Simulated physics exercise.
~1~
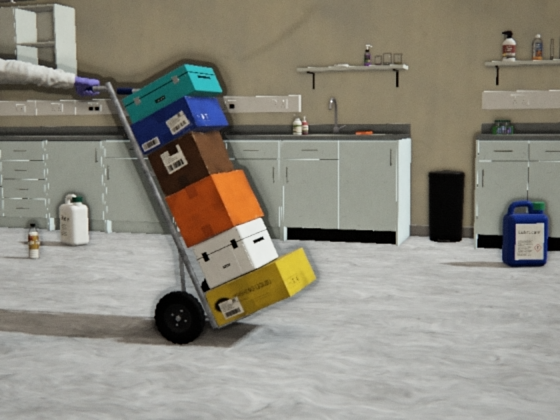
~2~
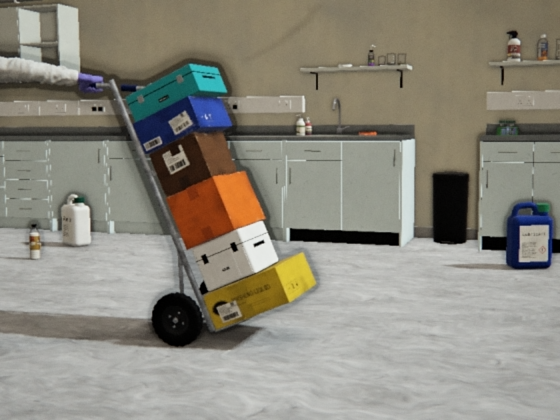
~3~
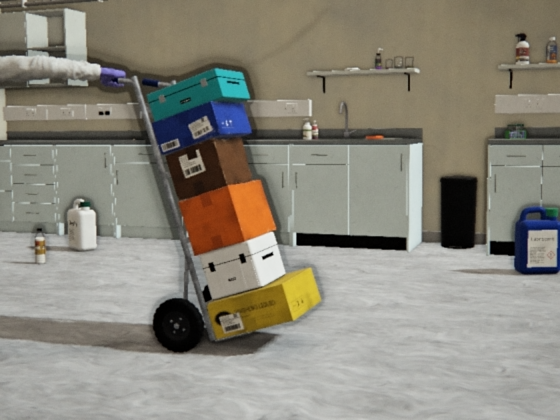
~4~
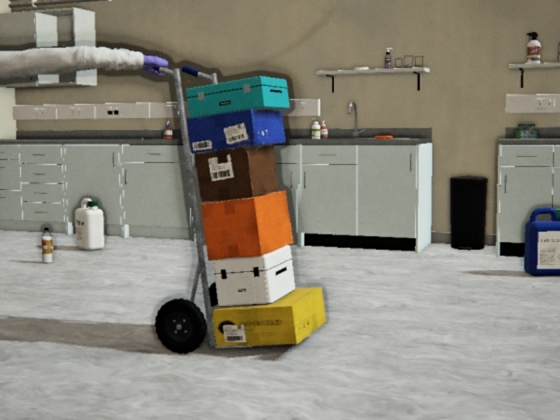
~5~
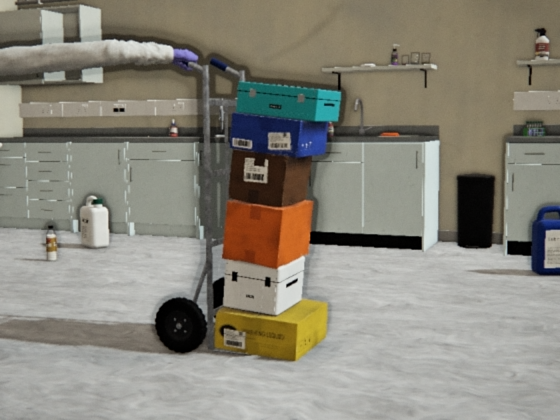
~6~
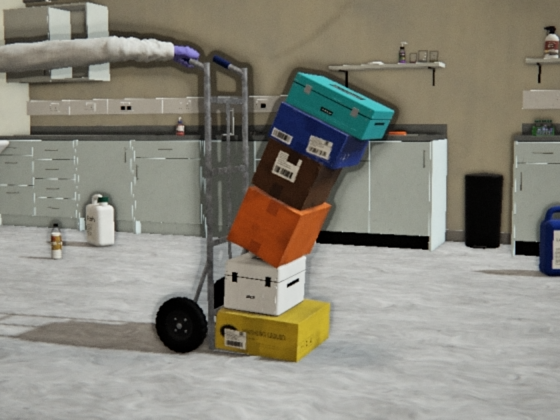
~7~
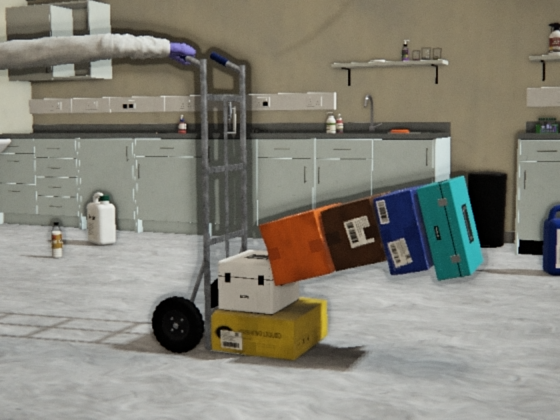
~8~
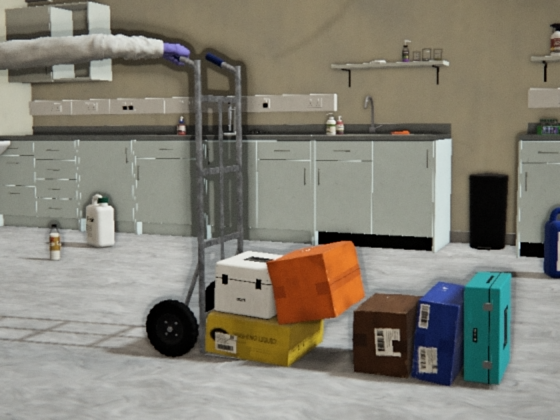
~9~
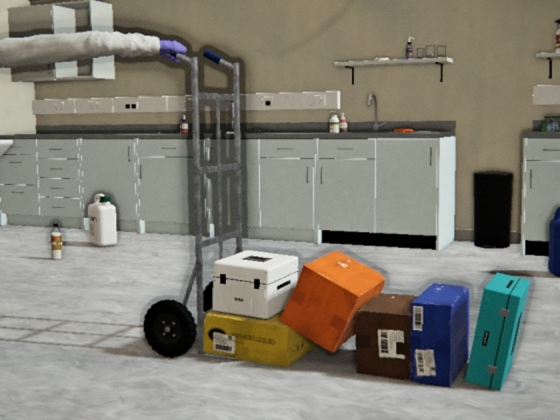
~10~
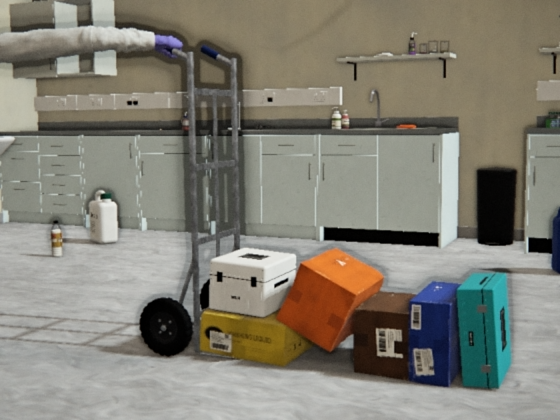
A pale-sleeved arm with a purple hand swung a leaning hand truck upright, and its stack of six boxes toppled to the right. The turquoise, blue, brown and orange ones ended up tipped over beside the white toolbox, which stayed atop the yellow parcel.
